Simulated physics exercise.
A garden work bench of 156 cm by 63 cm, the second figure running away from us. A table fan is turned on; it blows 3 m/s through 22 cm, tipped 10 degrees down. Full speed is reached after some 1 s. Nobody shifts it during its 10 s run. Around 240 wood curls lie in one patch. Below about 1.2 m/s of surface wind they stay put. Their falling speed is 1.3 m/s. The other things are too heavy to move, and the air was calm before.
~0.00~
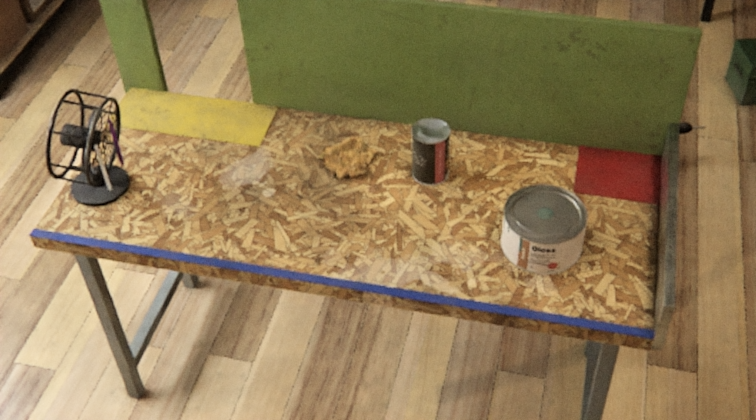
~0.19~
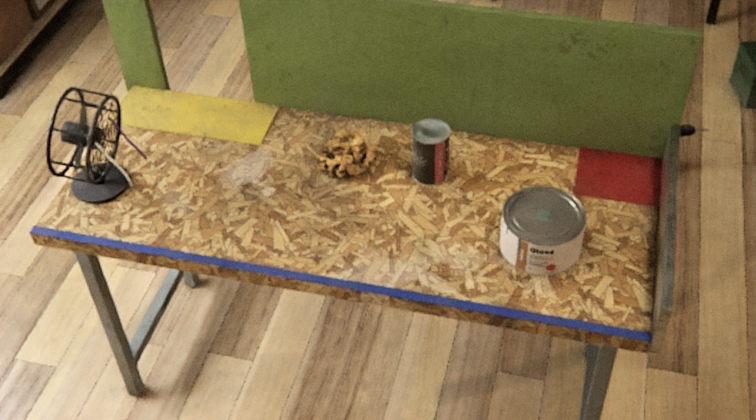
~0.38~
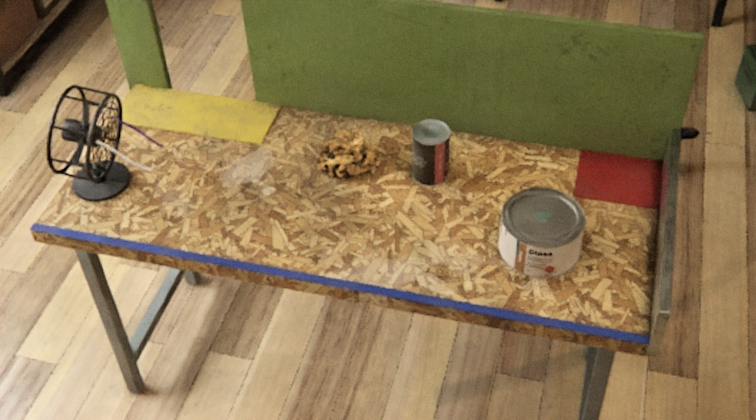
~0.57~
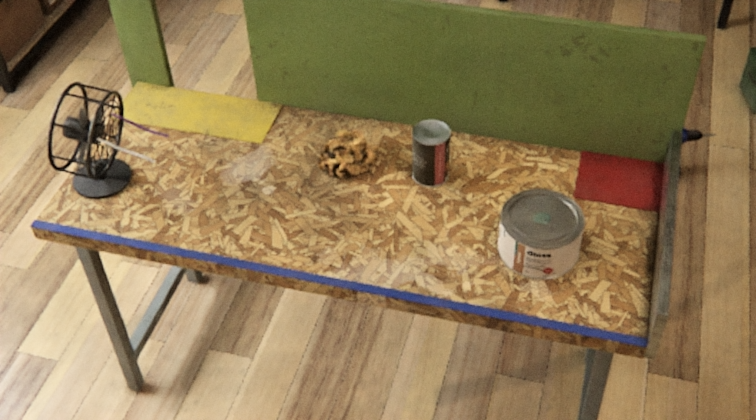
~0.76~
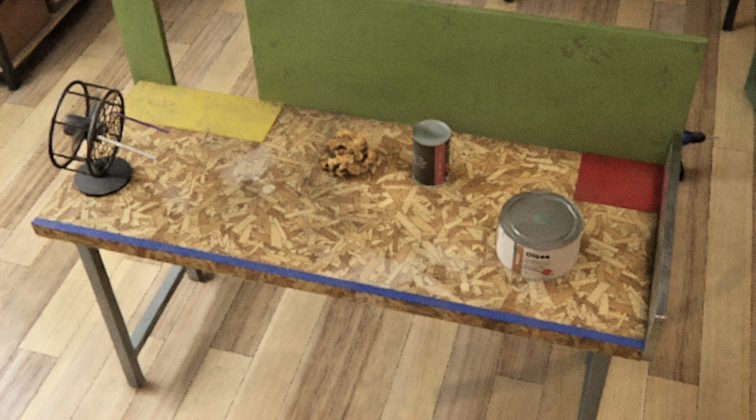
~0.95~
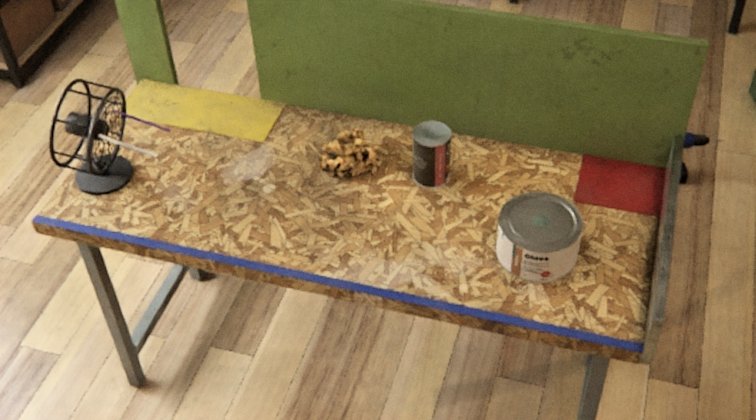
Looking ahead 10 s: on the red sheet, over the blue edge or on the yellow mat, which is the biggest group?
The red one.
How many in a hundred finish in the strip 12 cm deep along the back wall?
Near 100 %.
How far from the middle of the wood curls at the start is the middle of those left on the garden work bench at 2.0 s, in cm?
About 55 cm.
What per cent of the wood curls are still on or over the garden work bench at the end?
Some 100 per cent.
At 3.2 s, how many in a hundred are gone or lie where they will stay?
Near 30 %.
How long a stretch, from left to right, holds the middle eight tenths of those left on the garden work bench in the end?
About 60 cm.
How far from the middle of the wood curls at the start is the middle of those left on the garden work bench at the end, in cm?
Roughly 65 cm.
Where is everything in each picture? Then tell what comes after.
In the first picture, the middle of the wood curls is near (347, 158), none has stirred yet and the mouth of the table fan is at (85, 138).
In the second picture, the middle of the wood curls is near (347, 149), none has stirred yet, the yellow mat is centred on (194, 115), the red sheet is centred on (618, 176) and the blue edge is centred on (319, 284).
In the third picture, the middle of the wood curls is near (347, 149), about 1 % have left their places, the top of a tin is at (431, 131) and the top of a large tin is at (543, 216).
In the fourth picture, the middle of the wood curls is near (348, 149) and about 1 % have left their places.
In the fifth picture, the middle of the wood curls is near (348, 149) and about 1 % have left their places.
In the sixth picture, the middle of the wood curls is near (347, 152) and about 1 % have left their places.
After 2.0 s, 88 % are on the move or not yet settled, 0 % are on the yellow mat, 28 % on the red sheet and 0 % over the blue edge; the middle of those still in play is near (558, 147).
After 3.2 s, 68 % are on the move or not yet settled, 0 % are on the yellow mat, 46 % on the red sheet and 0 % over the blue edge; the middle of those still in play is near (579, 151).
After 5.5 s, 48 % are on the move or not yet settled, 0 % are on the yellow mat, 57 % on the red sheet and 0 % over the blue edge; the middle of those still in play is near (592, 153).
After 10.0 s, at the end, 0 % are on the yellow mat, 62 % on the red sheet and 0 % over the blue edge; the middle of those still in play is near (599, 153).
